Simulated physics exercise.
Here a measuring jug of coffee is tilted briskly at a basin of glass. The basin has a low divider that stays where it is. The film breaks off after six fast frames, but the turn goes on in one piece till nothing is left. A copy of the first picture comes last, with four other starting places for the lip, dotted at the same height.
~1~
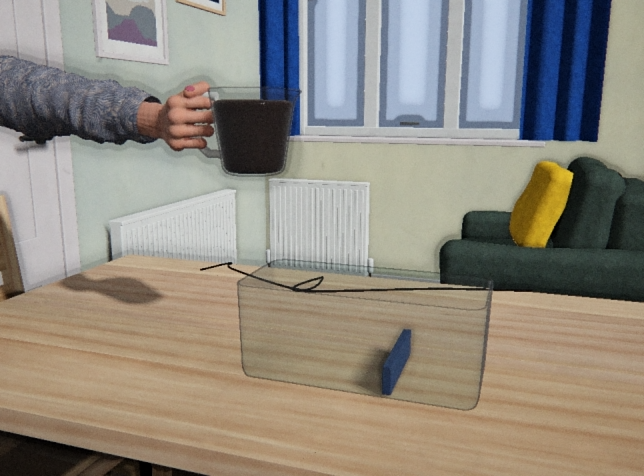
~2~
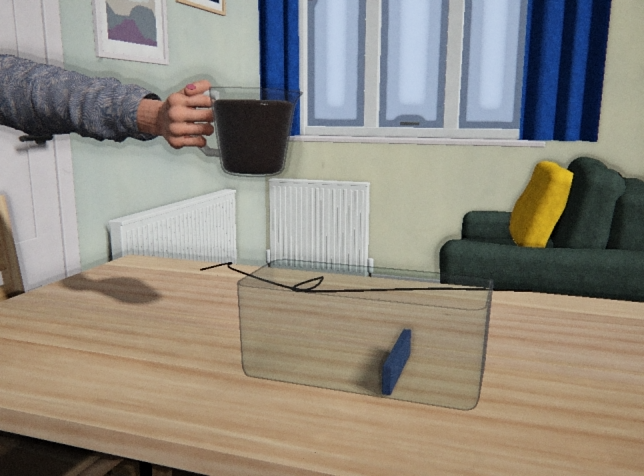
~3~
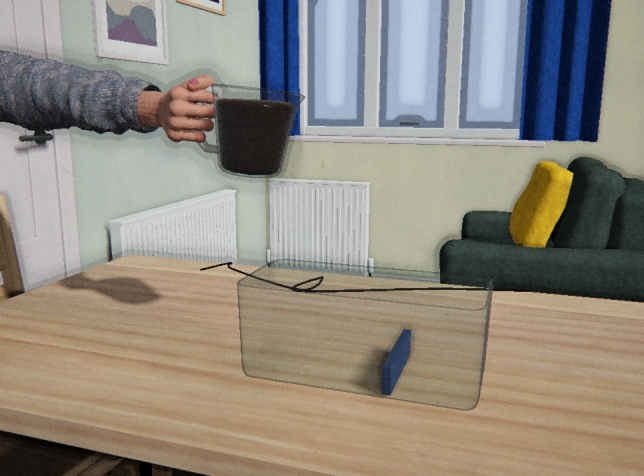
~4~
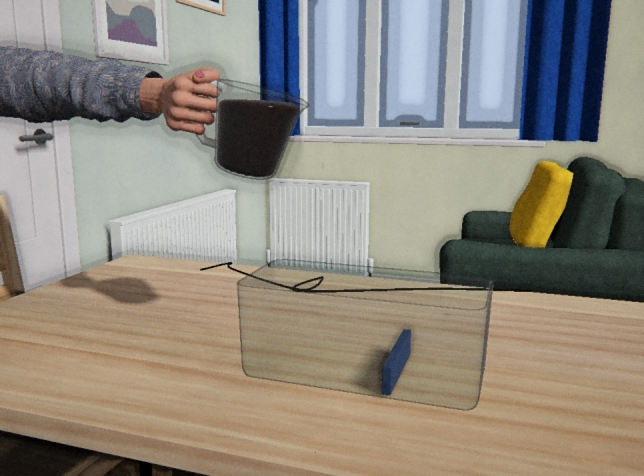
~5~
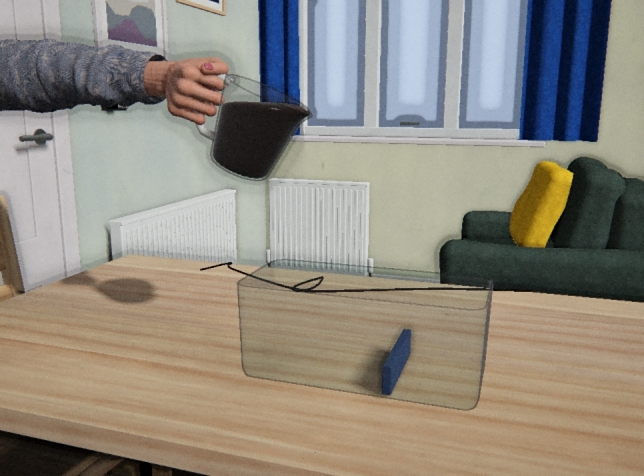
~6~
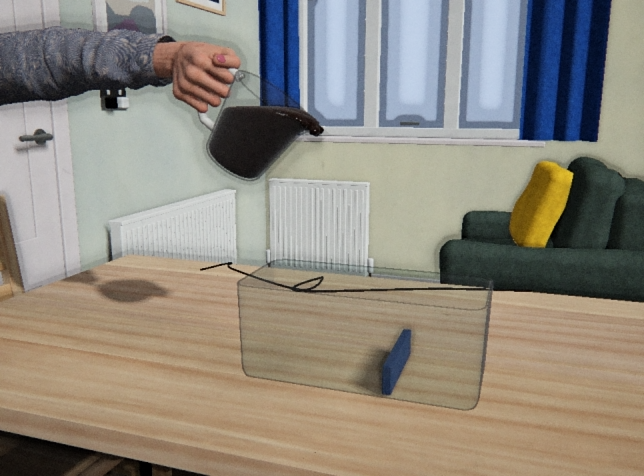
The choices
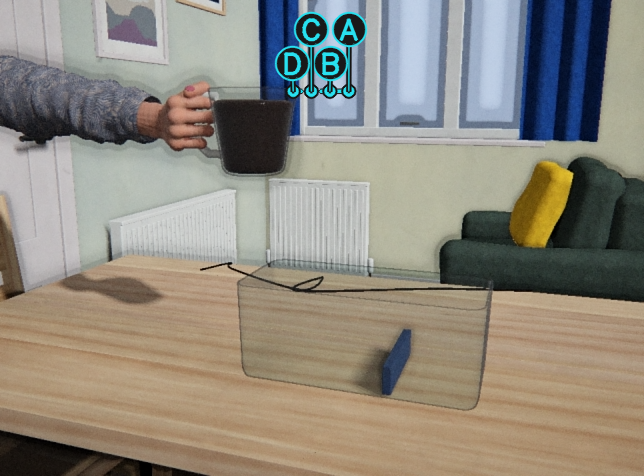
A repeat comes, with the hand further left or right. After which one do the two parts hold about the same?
The best spot is A.
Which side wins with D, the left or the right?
More ends on the left.
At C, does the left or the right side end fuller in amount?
The left side.
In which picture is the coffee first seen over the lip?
Picture 6.
In cyan, A at (348, 91); B at (329, 91); C at (311, 91); D at (293, 91).
If A is chosen, about 50 % ends left of the wall and 47 % right of it; 3 % is lost outside.
If B is chosen, about 72 % ends left of the wall and 23 % right of it; 5 % is lost outside.
If C is chosen, about 88 % ends left of the wall and 7 % right of it; 5 % is lost outside.
If D is chosen, about 86 % ends left of the wall and 12 % right of it.
